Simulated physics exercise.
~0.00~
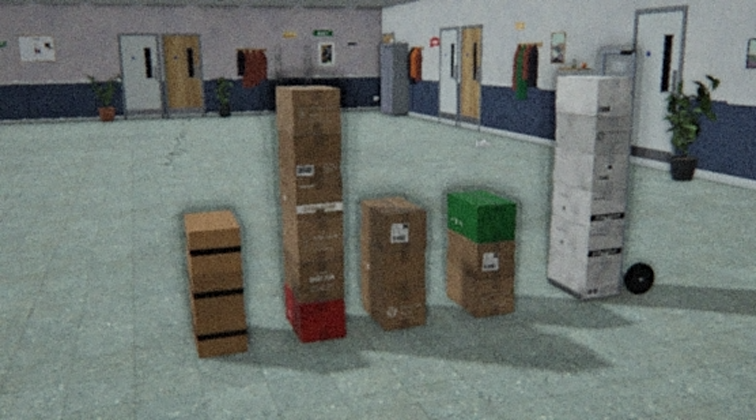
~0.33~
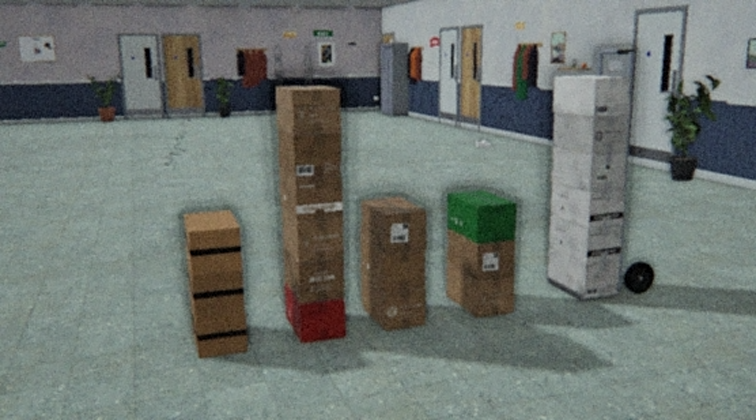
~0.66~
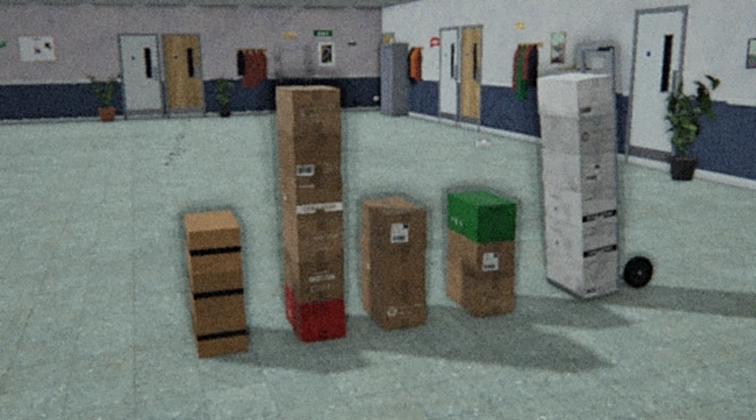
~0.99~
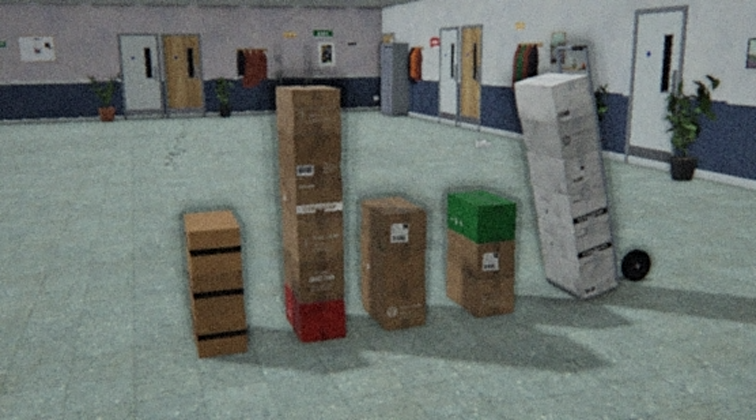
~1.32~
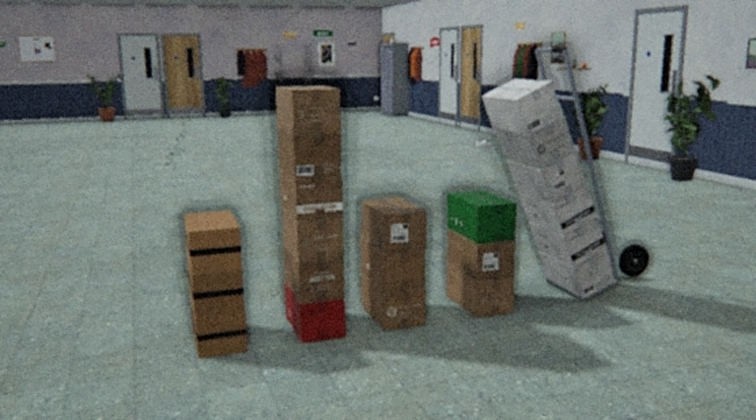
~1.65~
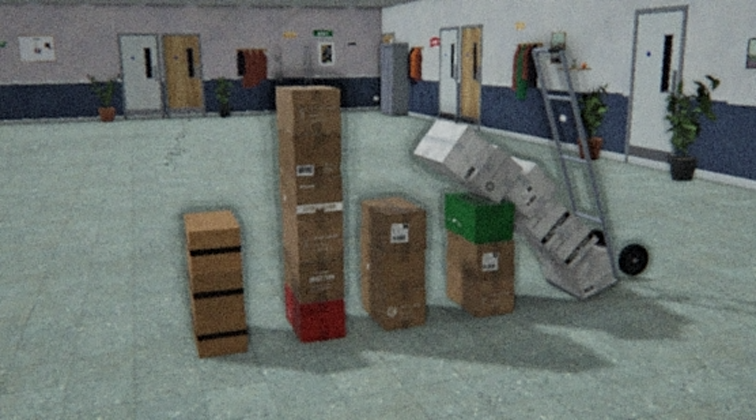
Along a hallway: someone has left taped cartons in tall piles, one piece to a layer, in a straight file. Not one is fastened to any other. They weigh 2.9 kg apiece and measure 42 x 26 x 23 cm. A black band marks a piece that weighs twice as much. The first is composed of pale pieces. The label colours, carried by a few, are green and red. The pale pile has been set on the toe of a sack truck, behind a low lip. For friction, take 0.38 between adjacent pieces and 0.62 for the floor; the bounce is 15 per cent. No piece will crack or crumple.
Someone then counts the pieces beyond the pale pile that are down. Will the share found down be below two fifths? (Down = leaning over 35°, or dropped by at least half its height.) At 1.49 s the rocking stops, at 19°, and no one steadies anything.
Yes, below two fifths.
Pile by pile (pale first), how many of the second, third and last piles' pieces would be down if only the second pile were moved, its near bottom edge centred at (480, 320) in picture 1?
You'd end with the second pile at 0, the third at 0 and the last at 0 down.
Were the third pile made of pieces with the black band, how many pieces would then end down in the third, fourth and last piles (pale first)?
In that case the third pile has 0 down, the fourth 0, the last 0.
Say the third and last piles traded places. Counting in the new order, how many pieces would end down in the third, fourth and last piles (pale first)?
Pile by pile, you'd see third at 0, fourth at 0 and last at 0 down.
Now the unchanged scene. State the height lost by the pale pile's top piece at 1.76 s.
50 cm lower.
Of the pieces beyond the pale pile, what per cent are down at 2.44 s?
At that moment 0 per cent.
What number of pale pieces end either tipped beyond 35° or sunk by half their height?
Count: 5.
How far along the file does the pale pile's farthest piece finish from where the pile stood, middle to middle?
Around 160 centimetres.
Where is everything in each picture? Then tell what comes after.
In the first picture (places mark the middle of the side facing us), truck frame (632, 103) 0° forward; red carton (323, 321); green carton (497, 224); the rest undisturbed.
The second picture shows truck frame (629, 102) 1° forward; green carton (497, 224).
The third picture shows truck frame (613, 99) 6° forward, top of the pale pile leaning 6°; red carton (323, 321); the rest undisturbed.
The fourth picture shows truck frame (592, 98) 13° forward, top of the pale pile leaning 13°; green carton (497, 224); the rest undisturbed.
The fifth picture shows truck frame (576, 99) 18° forward, top of the pale pile leaning 24°; green carton (497, 224); the rest undisturbed.
The sixth picture shows truck frame (574, 100) 19° forward, top of the pale pile leaning 51°; green carton (495, 224); red carton (323, 321); the rest undisturbed.
After 1.76 s, 4 of the pale pile down; none of the 15 other cartons down, 1 disturbed; green carton shifted 30 mm.
After 2.02 s, 5 of the pale pile down; none of the 15 other cartons down, 3 disturbed; green carton leaning 11°.
After 2.44 s, 5 of the pale pile down; none of the 15 other cartons down, 6 disturbed; green carton leaning 23°.
At rest (3.3 s), 5 of the pale pile down; none of the 15 other cartons down, 6 disturbed; green carton leaning 30°; red carton unmoved. That is 0 per cent. As the last picture would show them, middles, green carton near (419, 233), red carton near (314, 308).
